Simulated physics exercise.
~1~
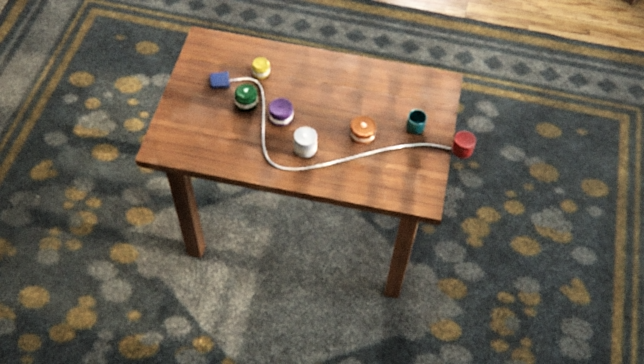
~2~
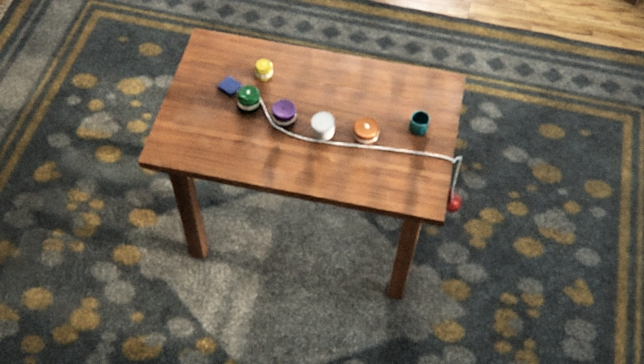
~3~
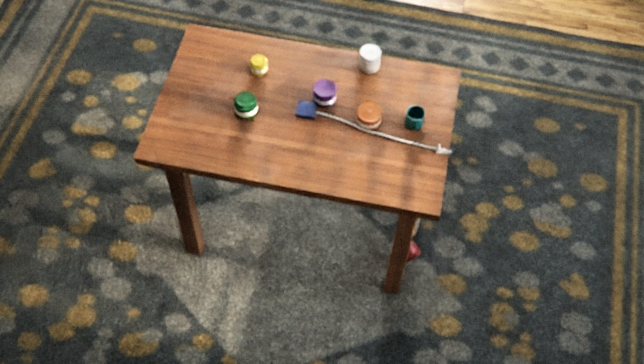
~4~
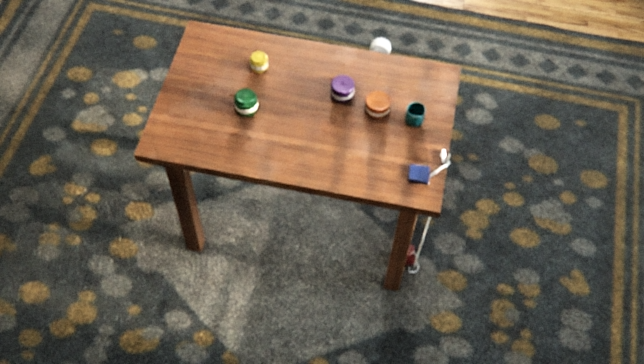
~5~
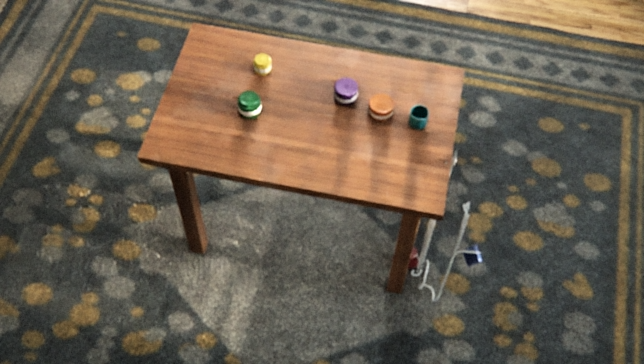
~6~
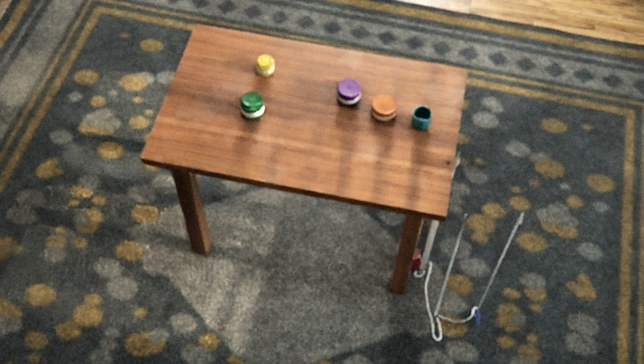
On a wooden table above a patterned rug, a red object dropped off the right edge, pulling a pale cable that swept the white canister off the back, shifted the purple and orange containers, and finally dragged the blue object down too.
